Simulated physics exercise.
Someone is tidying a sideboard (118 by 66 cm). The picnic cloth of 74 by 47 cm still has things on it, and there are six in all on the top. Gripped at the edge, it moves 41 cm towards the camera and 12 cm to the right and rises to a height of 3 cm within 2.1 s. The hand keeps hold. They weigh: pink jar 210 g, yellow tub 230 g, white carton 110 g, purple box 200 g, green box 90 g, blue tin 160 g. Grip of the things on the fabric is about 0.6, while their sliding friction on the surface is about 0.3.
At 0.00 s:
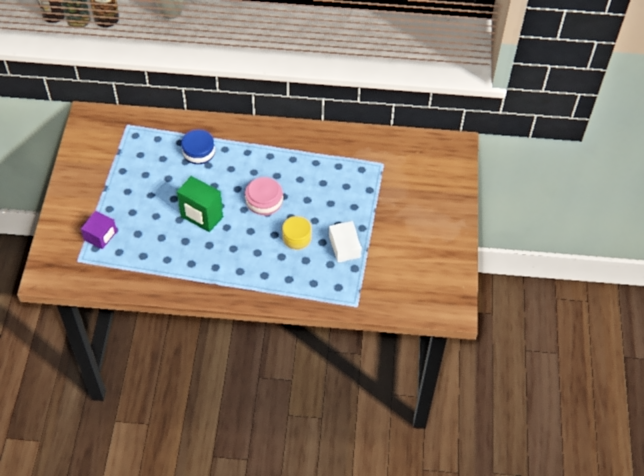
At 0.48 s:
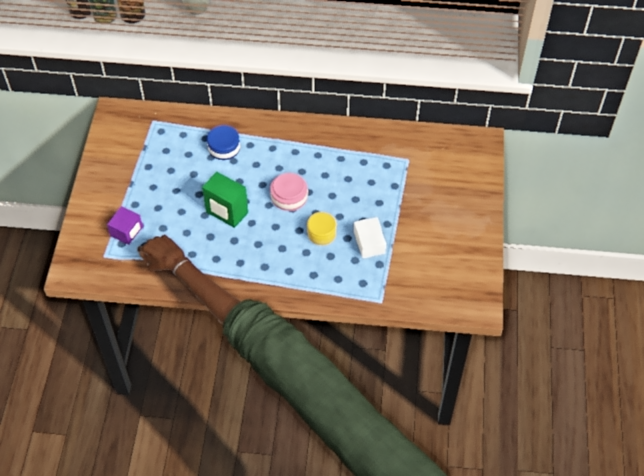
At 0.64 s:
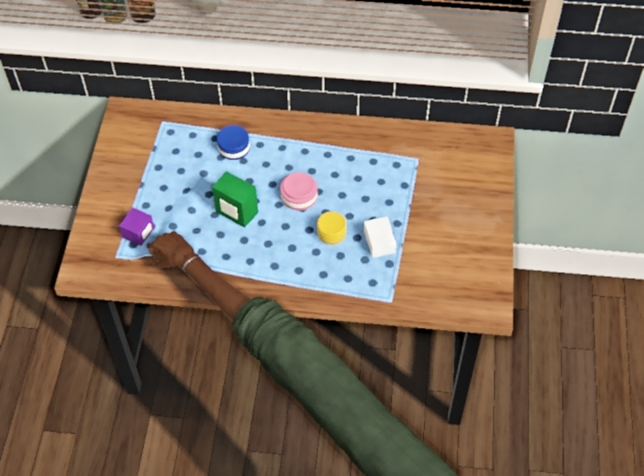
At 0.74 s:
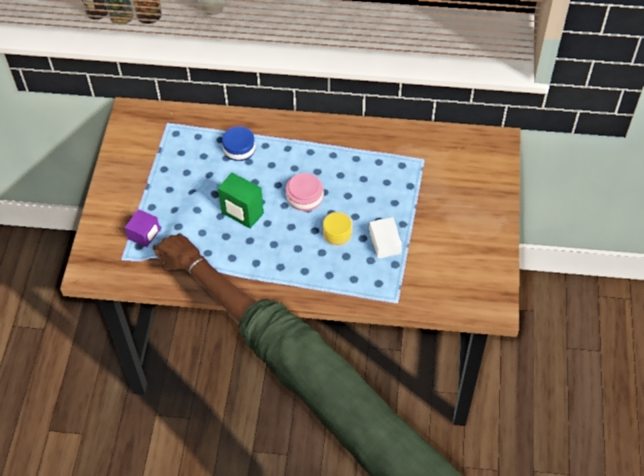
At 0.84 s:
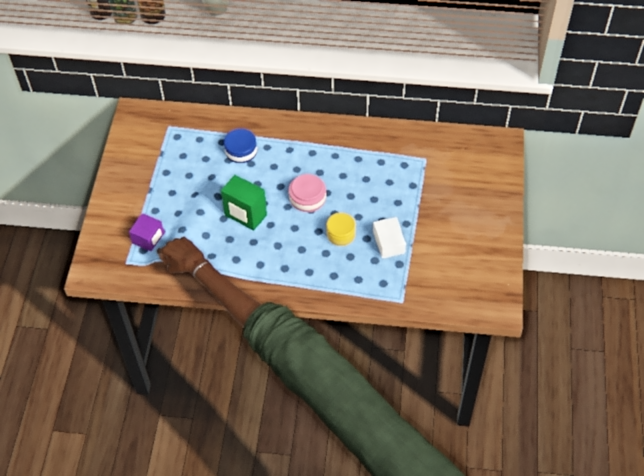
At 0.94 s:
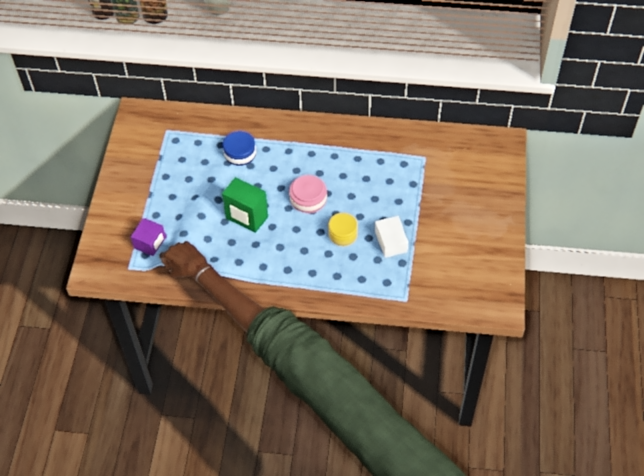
In the video, a green-sleeved arm reaches over a wooden sideboard and grips the near edge of a spotted blue cloth beside a purple box, then draws it slightly towards the camera with six upright items on it.
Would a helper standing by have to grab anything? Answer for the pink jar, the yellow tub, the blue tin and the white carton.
The pink jar is safe, the yellow tub is safe, the blue tin is safe, the white carton is safe.
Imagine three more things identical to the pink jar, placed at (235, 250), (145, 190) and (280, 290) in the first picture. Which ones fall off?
Log, in listed order - lost / lost / lost.
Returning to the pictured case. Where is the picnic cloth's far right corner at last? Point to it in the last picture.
Look around (321, 181) in the last picture - that's where it comes to rest.
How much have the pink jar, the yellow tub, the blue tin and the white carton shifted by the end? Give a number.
About: Pink jar 30 cm, yellow tub 20 cm, blue tin 45 cm, white carton 15 cm.
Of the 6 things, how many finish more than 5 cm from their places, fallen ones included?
Count recorded: 6.
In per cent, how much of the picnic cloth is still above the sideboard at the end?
Near 50 in a hundred.
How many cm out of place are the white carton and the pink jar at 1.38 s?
For the white carton, 2 centimetres, and for the pink jar, 6 centimetres.
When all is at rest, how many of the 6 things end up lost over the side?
1 of them.
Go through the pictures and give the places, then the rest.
The first frame shows pink jar (264, 189); yellow tub (297, 228); blue tin (198, 142); white carton (345, 237); picnic cloth corners (78, 262) (127, 126) (383, 164) (357, 307).
The second frame shows picnic cloth corners (153, 122) (409, 160); grip (148, 261).
The third frame shows purple box (135, 220); picnic cloth corners (162, 122) (418, 159); grip (158, 257).
The fourth frame shows picnic cloth corners (168, 124) (424, 160); grip (164, 259).
The fifth frame shows purple box (145, 226); blue tin (240, 141); green box (243, 190); picnic cloth corners (169, 127) (426, 159); grip (168, 263).
The sixth frame shows pink jar (308, 187); yellow tub (343, 224); blue tin (239, 143); white carton (392, 232); picnic cloth corners (167, 131) (425, 158) (407, 301); grip (170, 267).
By 1.4 s, 95 % of the picnic cloth is still over the top; blue tin 13 cm off its start, pink jar 6 cm off its start, yellow tub 2 cm off its start.
By 1.8 s, 80 % of the picnic cloth is still over the top; blue tin 28 cm off its start, pink jar 15 cm off its start, yellow tub 8 cm off its start.
By 2.3 s, 65 % of the picnic cloth is still over the top; blue tin 41 cm off its start at (163, 245), pink jar 24 cm off its start at (258, 248), yellow tub 15 cm off its start at (313, 264).
By 2.7 s, 55 % of the picnic cloth is still over the top; blue tin 47 cm off its start, pink jar 29 cm off its start, yellow tub 19 cm off its start.
By 4.3 s, 50 % of the picnic cloth is still over the top; blue tin 47 cm off its start at (153, 264), pink jar 29 cm off its start at (249, 265), yellow tub 20 cm off its start at (306, 280), white carton 13 cm off its start at (352, 260).
